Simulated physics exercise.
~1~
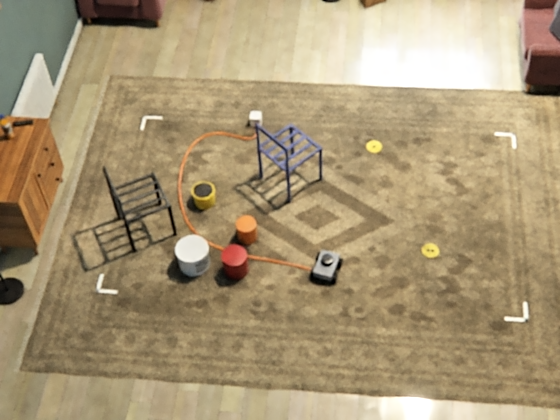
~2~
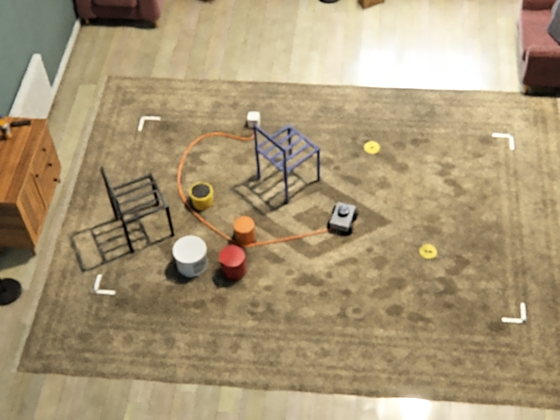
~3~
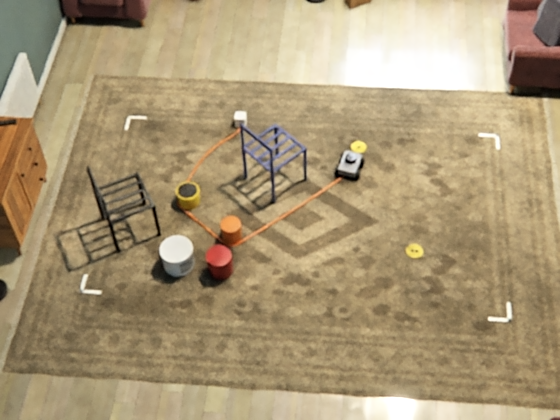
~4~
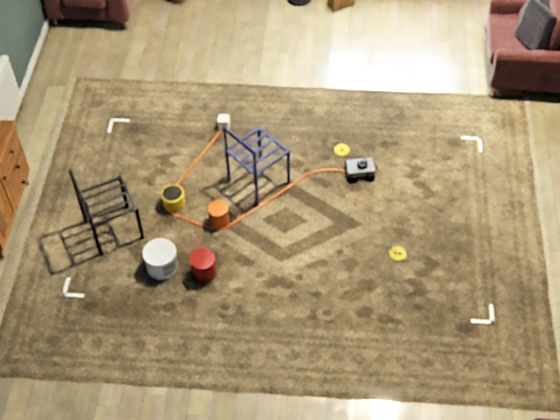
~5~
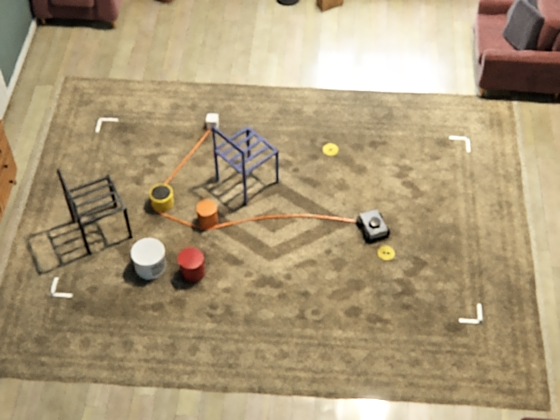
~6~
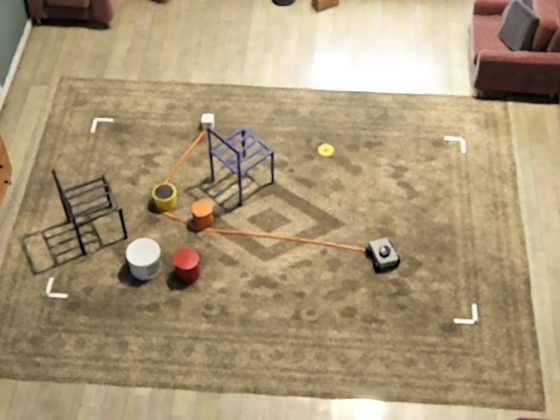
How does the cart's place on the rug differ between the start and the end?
At the start the cart sits to the right of the red tub, well short of the lower yellow mark. By the end it is farther right on the rug, covering that mark.
